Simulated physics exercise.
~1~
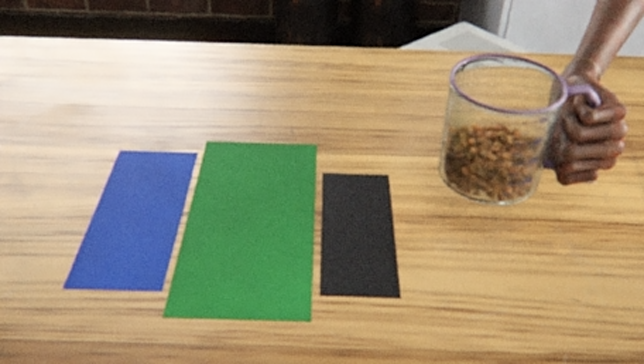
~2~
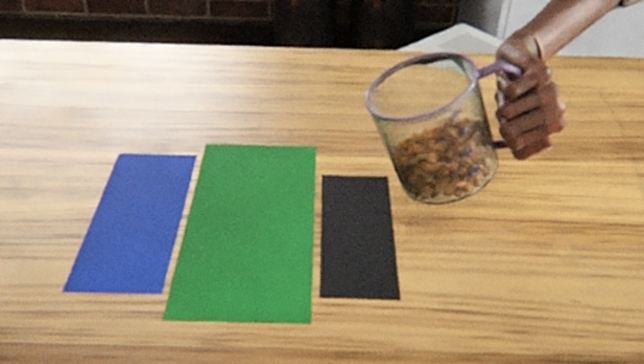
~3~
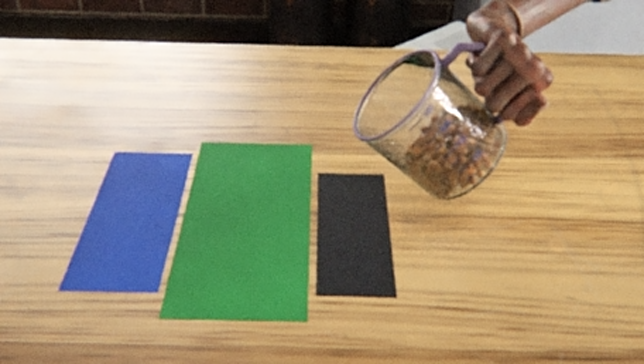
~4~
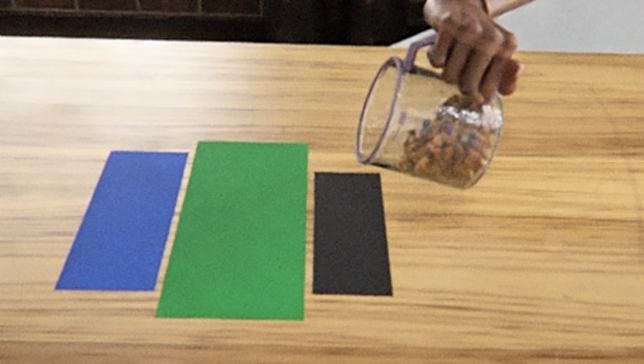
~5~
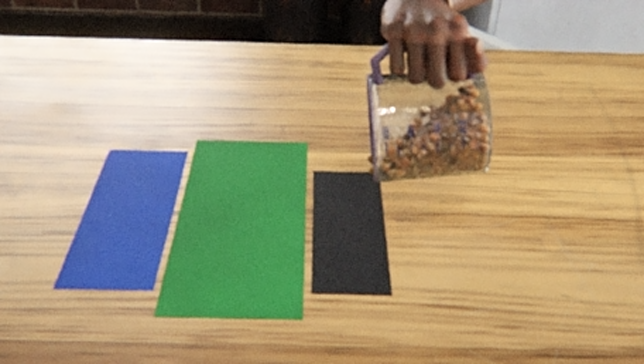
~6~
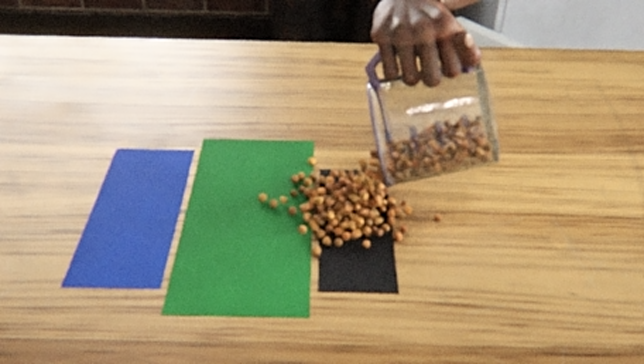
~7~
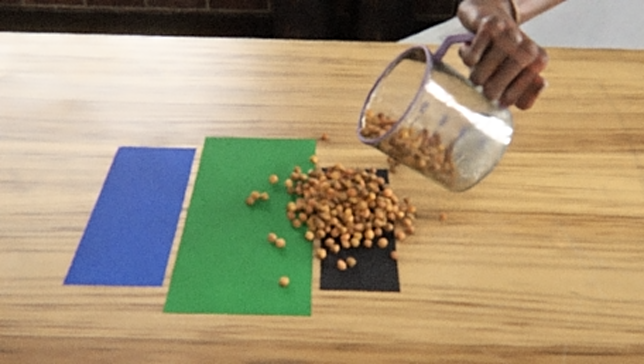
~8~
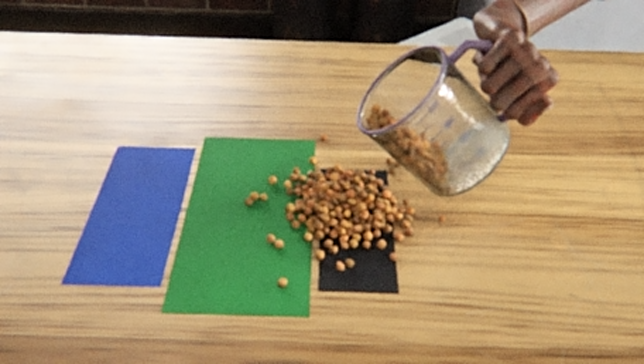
On a wooden table, a hand tips a clear jug, spilling roasted chickpeas over black and green mats, then holds it partly tilted.
